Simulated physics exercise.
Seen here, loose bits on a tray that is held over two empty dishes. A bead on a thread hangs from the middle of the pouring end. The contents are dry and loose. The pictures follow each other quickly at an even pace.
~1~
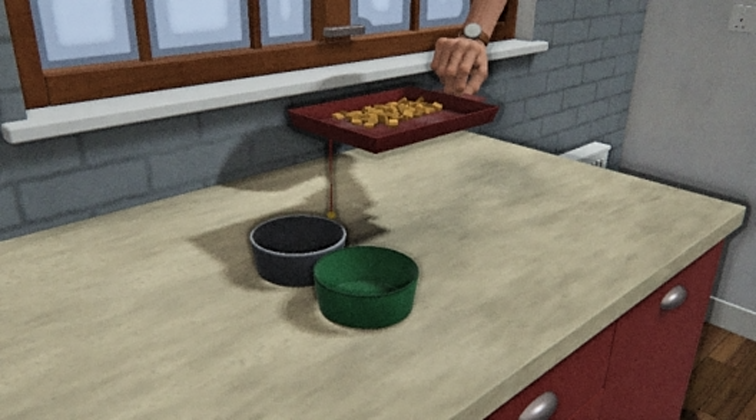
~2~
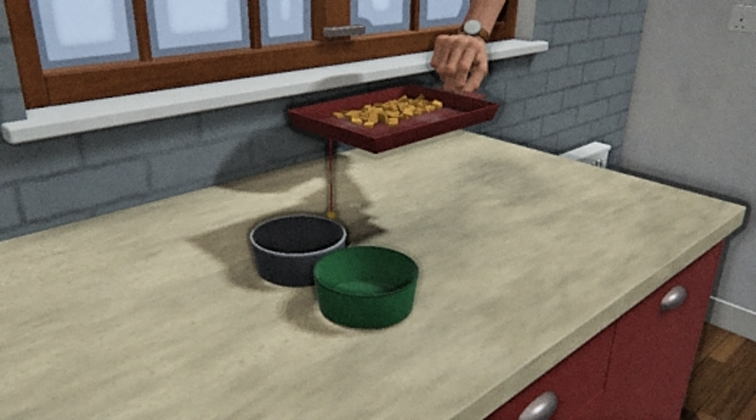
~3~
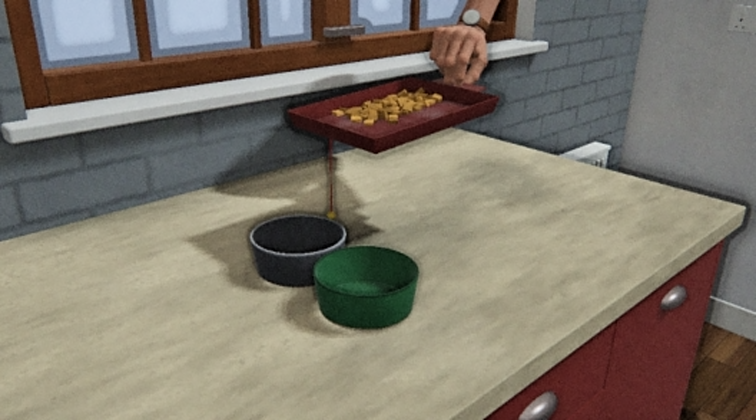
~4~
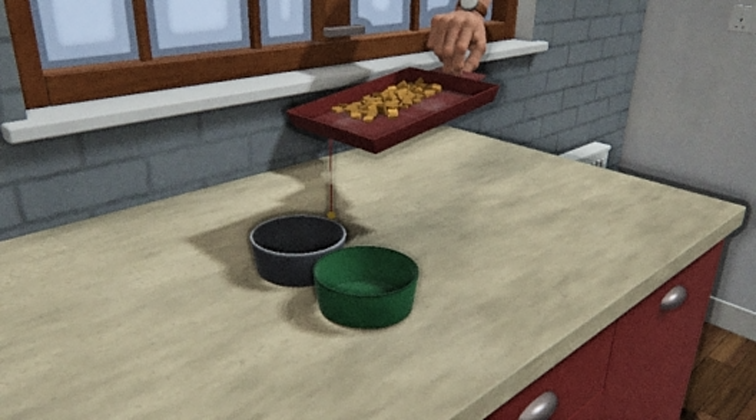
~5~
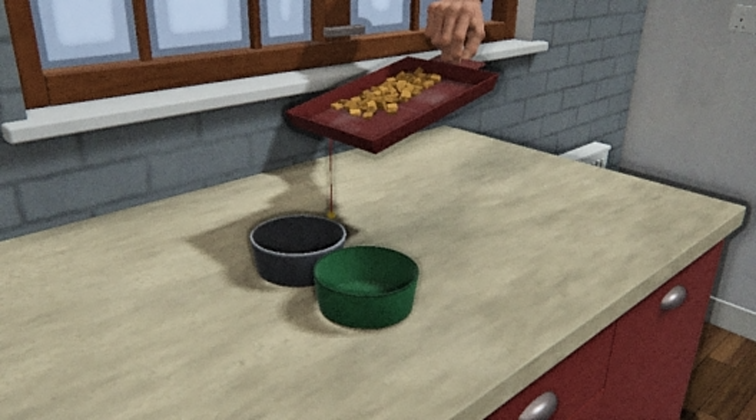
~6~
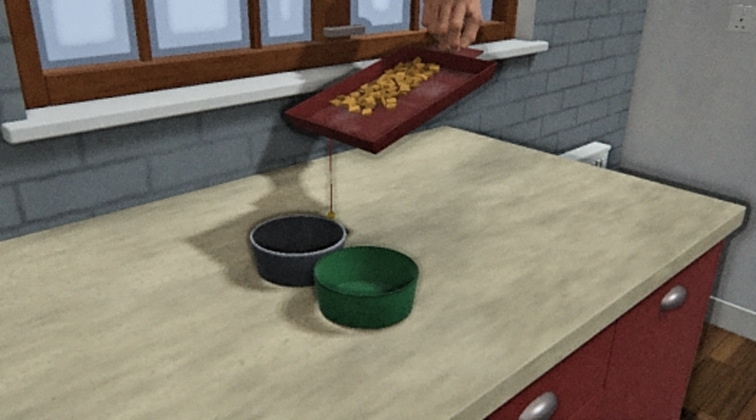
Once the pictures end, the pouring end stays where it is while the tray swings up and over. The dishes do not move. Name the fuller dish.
More goes to the left-hand dish.
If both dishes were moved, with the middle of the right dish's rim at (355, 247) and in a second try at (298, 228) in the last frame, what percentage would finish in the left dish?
First some 40, then 0 per cent.
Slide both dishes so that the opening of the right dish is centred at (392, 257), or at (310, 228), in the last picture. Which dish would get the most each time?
The first try: The left dish. The second: Right.
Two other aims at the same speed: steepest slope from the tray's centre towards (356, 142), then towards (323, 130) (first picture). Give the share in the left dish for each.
Roughly 30 per cent, and 30 per cent.
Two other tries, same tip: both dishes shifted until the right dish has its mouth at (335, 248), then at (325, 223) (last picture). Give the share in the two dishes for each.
First some 90, then 30 per cent.
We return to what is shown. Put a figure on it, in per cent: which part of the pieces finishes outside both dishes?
Close to 10 per cent.
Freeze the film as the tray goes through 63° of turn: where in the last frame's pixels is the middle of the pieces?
Close to (324, 124).
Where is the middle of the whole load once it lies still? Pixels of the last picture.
Around (289, 267).
Just after the last frame, tray tipped steeply; almost all on the tray; about a tenth in the air.
A moment on, tray tipped past a quarter turn; the larger part on the tray; about a tenth in the left dish; just a few outside both; about a tenth in the air.
Further on, tray tipped past a quarter turn; about a tenth in the right dish; the larger part in the left dish; about a tenth outside both.
When it is over, tray tipped past a quarter turn; about a tenth in the right dish; the larger part in the left dish; about a tenth outside both.
